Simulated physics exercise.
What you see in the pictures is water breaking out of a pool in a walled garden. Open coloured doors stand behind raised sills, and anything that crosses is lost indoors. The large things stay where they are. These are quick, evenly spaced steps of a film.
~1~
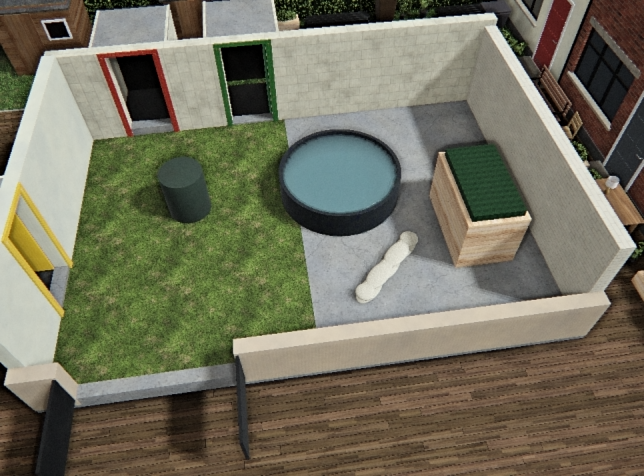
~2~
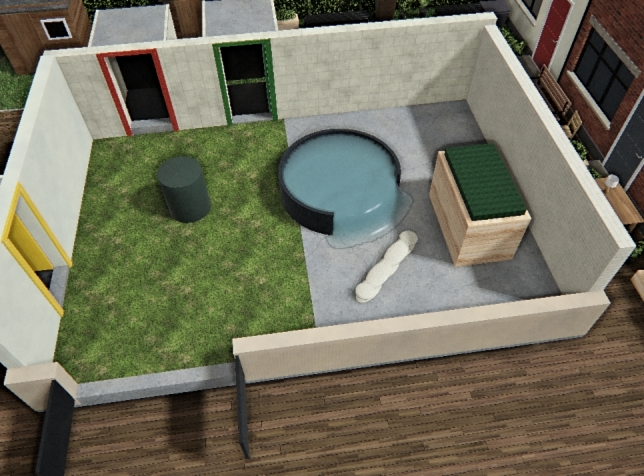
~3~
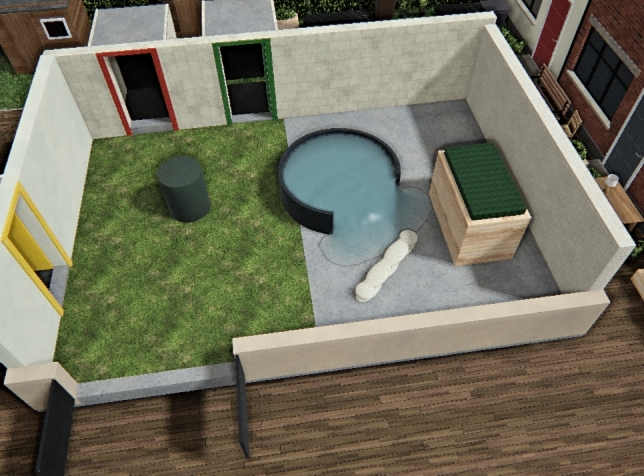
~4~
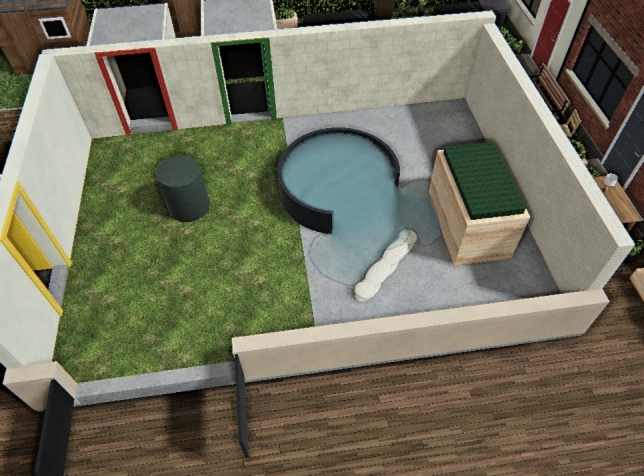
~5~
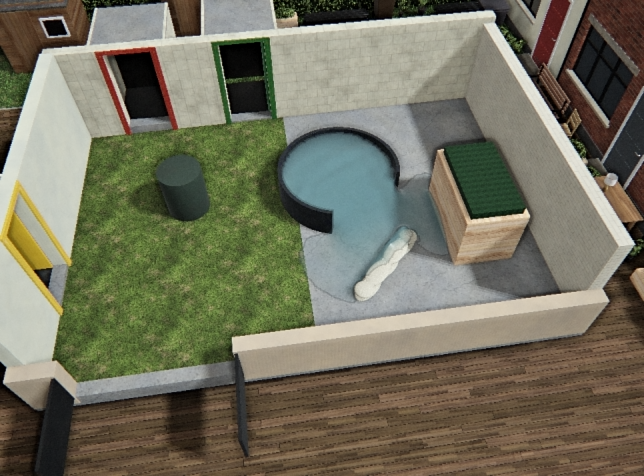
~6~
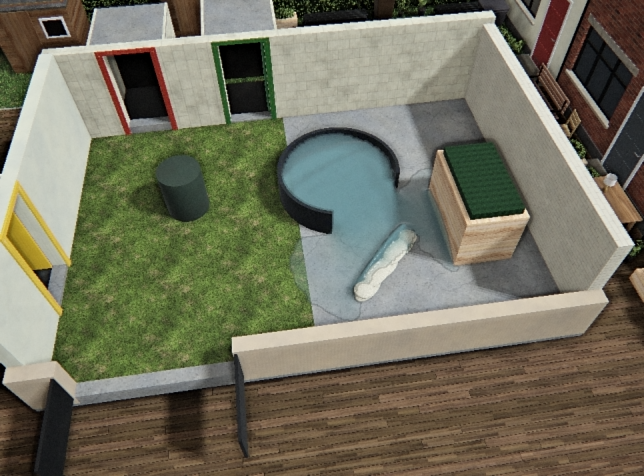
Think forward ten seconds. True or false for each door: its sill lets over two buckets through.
The yellow door false; the red door false; the green door false.
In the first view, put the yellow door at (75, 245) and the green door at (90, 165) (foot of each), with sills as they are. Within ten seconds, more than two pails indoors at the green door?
The green door falls short.
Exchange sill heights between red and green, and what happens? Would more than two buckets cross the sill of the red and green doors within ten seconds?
After that, red remains below, green remains below.
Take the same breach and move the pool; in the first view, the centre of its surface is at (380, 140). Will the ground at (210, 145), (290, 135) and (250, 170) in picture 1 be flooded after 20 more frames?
I'd call them still dry, still dry and still dry, in the order asked.
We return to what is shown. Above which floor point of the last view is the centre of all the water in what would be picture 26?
Close to (349, 247).
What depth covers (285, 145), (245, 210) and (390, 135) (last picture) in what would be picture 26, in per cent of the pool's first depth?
0, 0 and 4 per cent, roughly.
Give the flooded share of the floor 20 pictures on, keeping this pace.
Around 45 in a hundred.
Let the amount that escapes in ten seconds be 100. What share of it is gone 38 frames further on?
Estimate: Some 50 %.
A moment on, water covers 20 % of the floor; the yellow door not reached, the red door not reached, the green door not reached.
Next, water covers 25 % of the floor; the yellow door not reached, the red door not reached, the green door not reached.
Then, water covers 45 % of the floor; the yellow door not reached, the red door not reached, the green door not reached.
Later, water covers 70 % of the floor; the yellow door wet at the sill, nothing in, the red door not reached, the green door not reached.
In the end, water covers 90 % of the floor; the yellow door wet at the sill, nothing in, the red door not reached, the green door wet at the sill, nothing in.
